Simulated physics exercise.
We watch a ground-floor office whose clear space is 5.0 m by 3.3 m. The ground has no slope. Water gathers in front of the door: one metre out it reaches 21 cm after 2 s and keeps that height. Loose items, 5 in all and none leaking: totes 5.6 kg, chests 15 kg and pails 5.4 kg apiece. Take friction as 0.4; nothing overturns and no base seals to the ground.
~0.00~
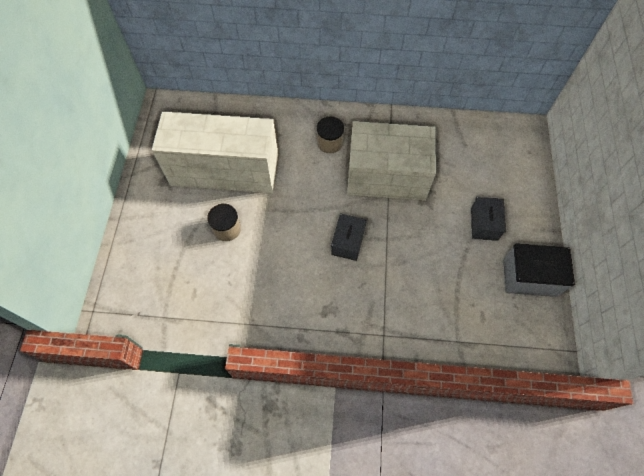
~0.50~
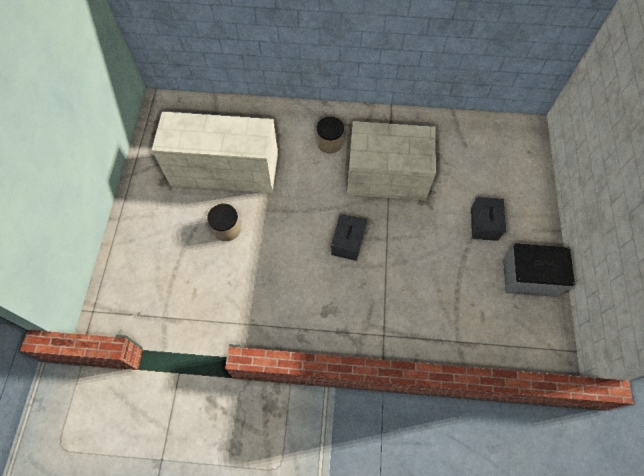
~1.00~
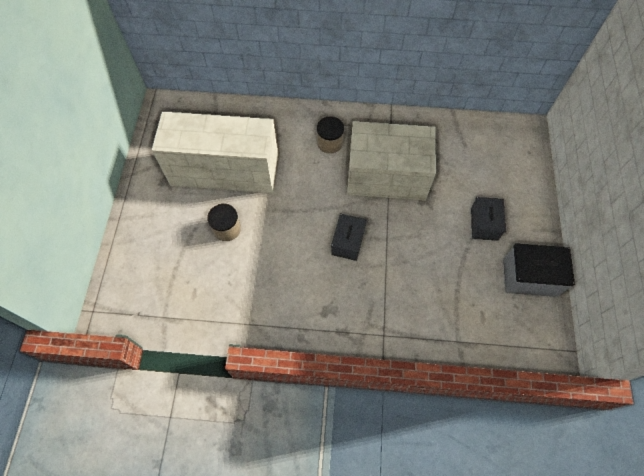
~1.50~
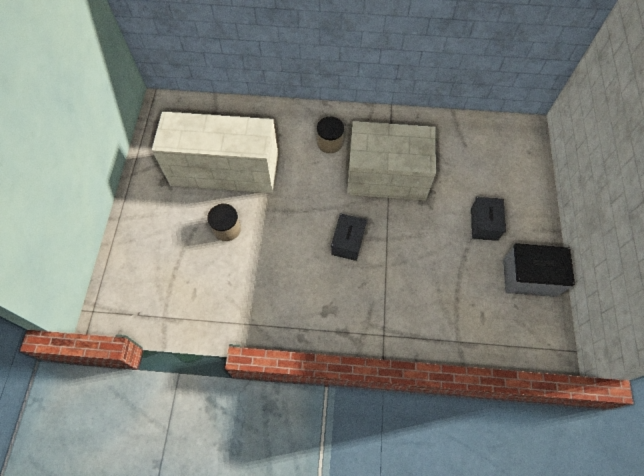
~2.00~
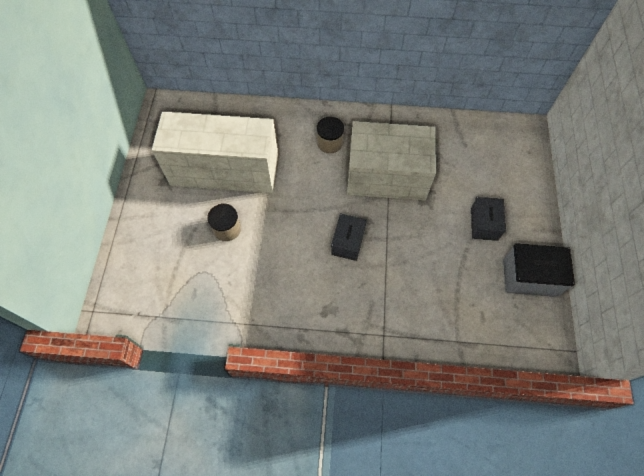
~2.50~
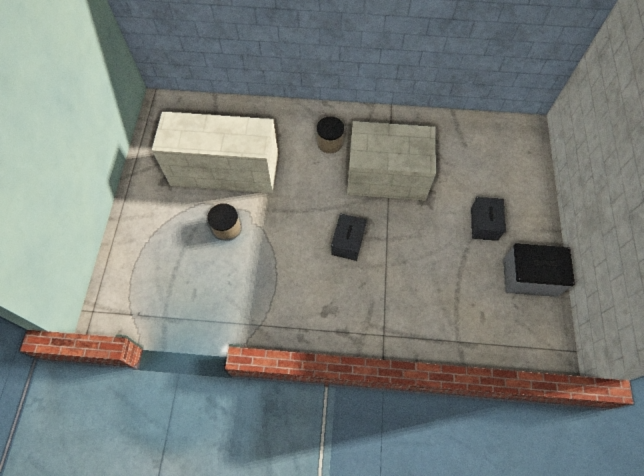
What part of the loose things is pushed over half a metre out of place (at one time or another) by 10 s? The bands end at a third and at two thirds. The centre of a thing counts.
That comes to two thirds or above.
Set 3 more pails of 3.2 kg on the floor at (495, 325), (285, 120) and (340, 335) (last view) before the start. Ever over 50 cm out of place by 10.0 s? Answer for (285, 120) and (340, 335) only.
In that order: Past it, less.
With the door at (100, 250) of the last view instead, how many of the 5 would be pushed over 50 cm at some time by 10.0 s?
Then 4.
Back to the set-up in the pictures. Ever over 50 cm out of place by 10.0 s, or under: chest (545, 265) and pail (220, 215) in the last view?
In turn: Less, over.
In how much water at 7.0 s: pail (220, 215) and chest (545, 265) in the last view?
About 4 and 1 cm.
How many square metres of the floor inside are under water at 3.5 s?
About 5.5 m2.
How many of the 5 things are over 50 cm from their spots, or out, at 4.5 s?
I count 1.
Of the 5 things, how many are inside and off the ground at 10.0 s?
2 of them.
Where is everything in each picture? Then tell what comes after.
The first picture shows a pail at (222, 217), on the bottom; a tote at (491, 214) rests on the ground; 0.0 m2 under water; 0 of 5 have shifted.
The second picture shows a pail at (222, 217), on the bottom; a tote at (491, 214), on the bottom; water covers 0.0 m2; 0 of 5 have shifted.
The third picture shows a pail at (222, 217), on the bottom; a tote at (491, 214), on the bottom; water covers 0.0 m2; 0 of 5 have shifted.
The fourth picture shows a pail at (222, 217), on the bottom; a tote at (491, 214), on the bottom; 0.0 m2 under water; 0 of 5 have shifted.
The fifth picture shows a pail at (222, 217), on the bottom; a tote at (491, 214) rests on the ground; 0.5 m2 under water; 0 of 5 have shifted.
The sixth picture shows a pail at (222, 217) rests on the ground; a tote at (491, 214), on the bottom; water covers 1.9 m2; 0 of 5 have shifted.
After 3.5 s 0 of 5 are over 50 cm from their spots; 1 afloat.
After 4.5 s 1 of 5 are over 50 cm from their spots; 1 afloat.
After 7.0 s 2 of 5 are over 50 cm from their spots; 1 afloat.
After 10.0 s 4 of 5 are over 50 cm from their spots, and 4 have been at some point; 2 afloat.
